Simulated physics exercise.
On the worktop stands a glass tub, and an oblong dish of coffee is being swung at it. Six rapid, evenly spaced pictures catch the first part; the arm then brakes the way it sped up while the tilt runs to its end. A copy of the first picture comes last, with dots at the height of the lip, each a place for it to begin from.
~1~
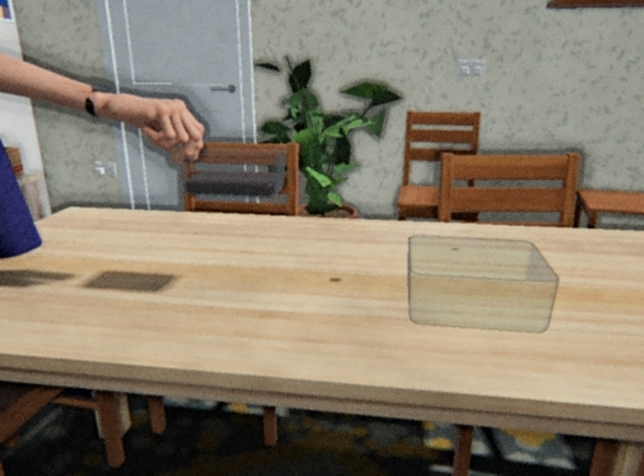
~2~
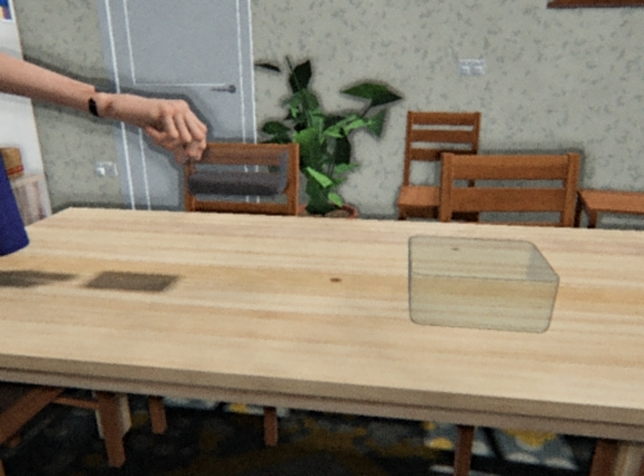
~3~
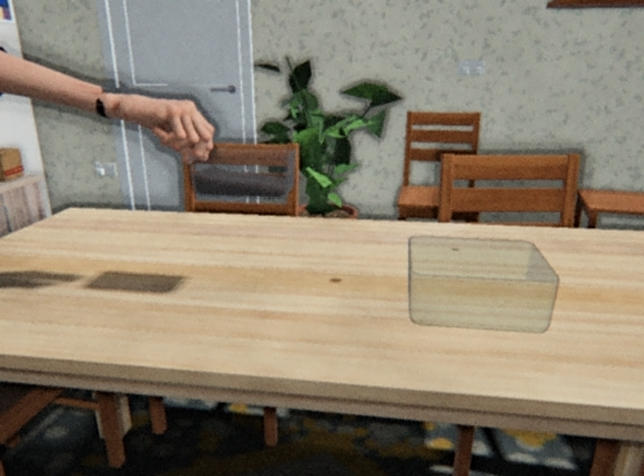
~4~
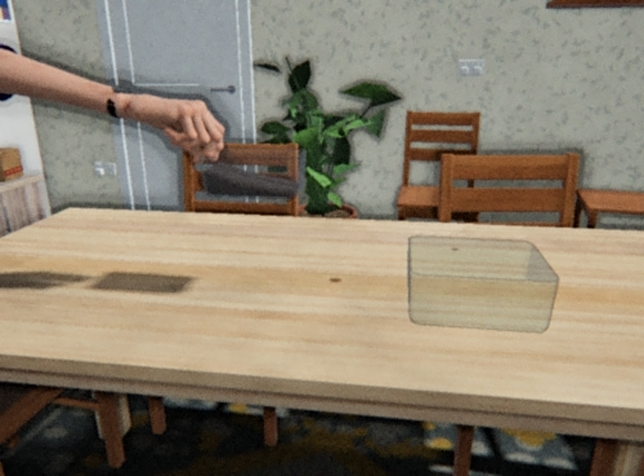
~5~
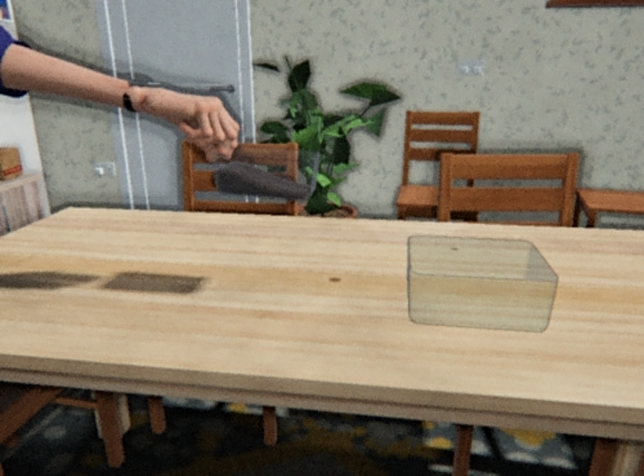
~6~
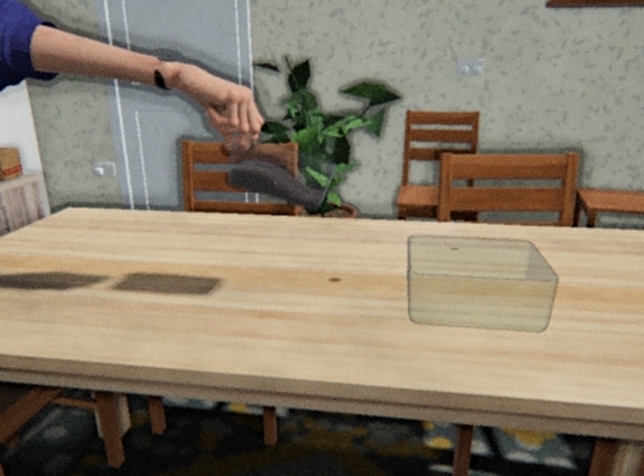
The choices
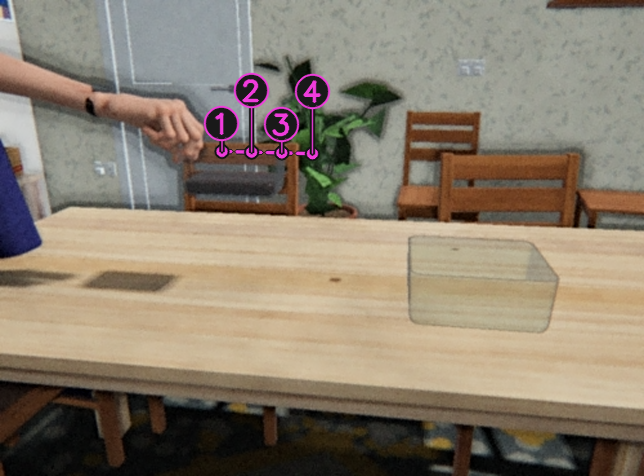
On a light wooden table with a clear glass tub on it, a hand held a dark oblong dish in the air at the left, then moved it right and tilted its right end downward.
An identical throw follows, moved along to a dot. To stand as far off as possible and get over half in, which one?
Use dot 4.
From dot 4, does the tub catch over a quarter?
Yes, clearly.
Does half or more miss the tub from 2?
Yes, that goes wrong.
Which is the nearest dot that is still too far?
That is dot 3.
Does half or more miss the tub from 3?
Yes, it does.
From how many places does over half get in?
One of the four.
On the marked copy, 1 at (221, 151); 2 at (251, 152); 3 at (281, 152); 4 at (312, 153).
Choosing 1, about 0 % lands in the tub, 100 % falls short.
Choosing 2, about 0 % lands in the tub, 99 % falls short.
Choosing 3, about 25 % lands in the tub, 72 % falls short and 4 % goes beside or beyond.
Choosing 4, about 70 % lands in the tub, 23 % falls short and 8 % goes beside or beyond.
